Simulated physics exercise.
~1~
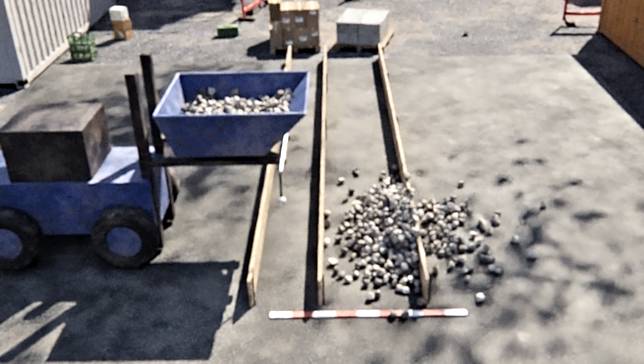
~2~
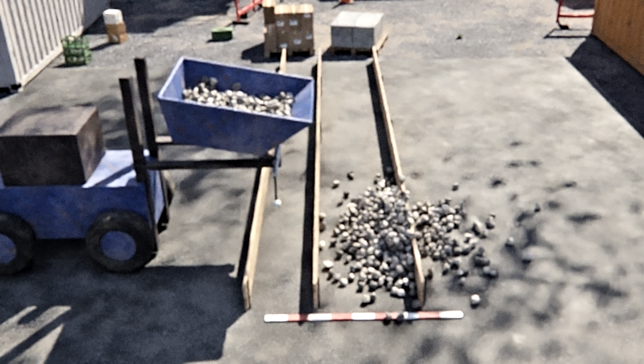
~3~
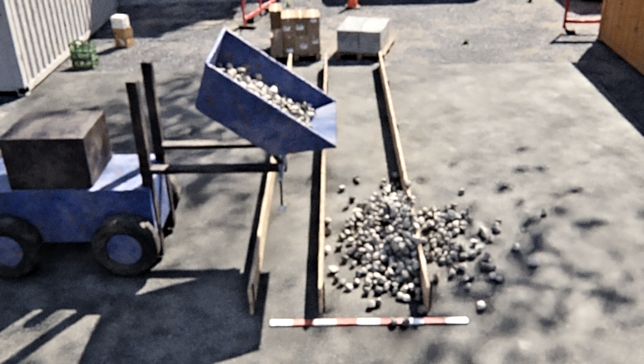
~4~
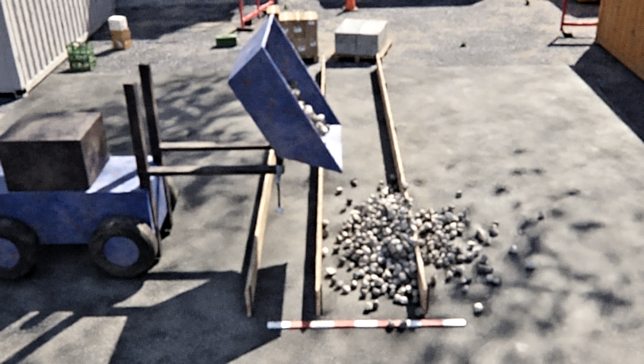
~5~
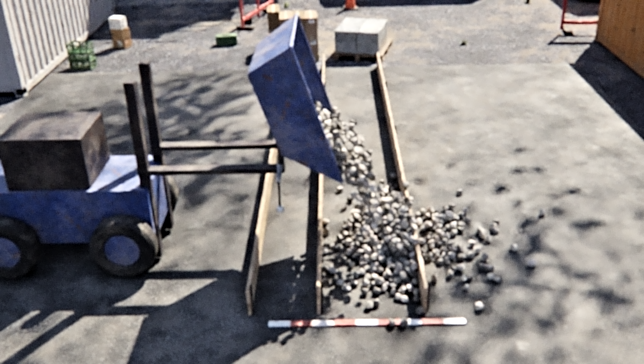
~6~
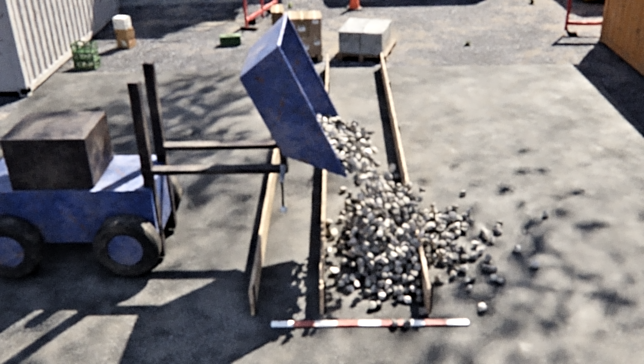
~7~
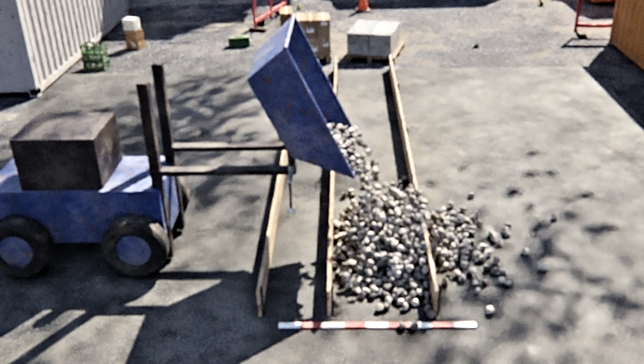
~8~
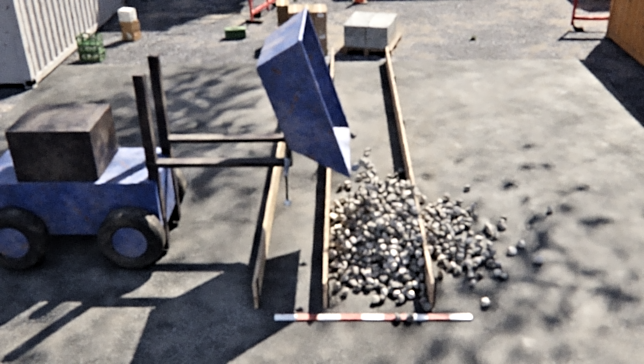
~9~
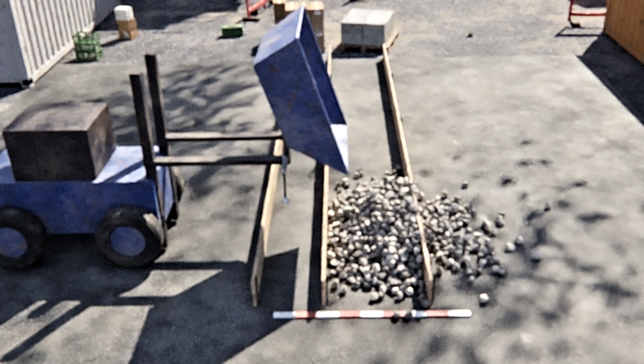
At first, a blue forklift-like vehicle on the left holds up a blue skip full of grey stones, while an earlier heap lies around the far board on the right, beside a red and white staff. The skip tips to the right, steeper and steeper, and its stones slide towards the lower edge. They then pour out in a stream between the middle and right boards. The skip jerks back and forward as the last stones tumble out. Finally it hangs still, steeply tilted and emptied, above a much larger heap, with some stones scattered beyond the last board.
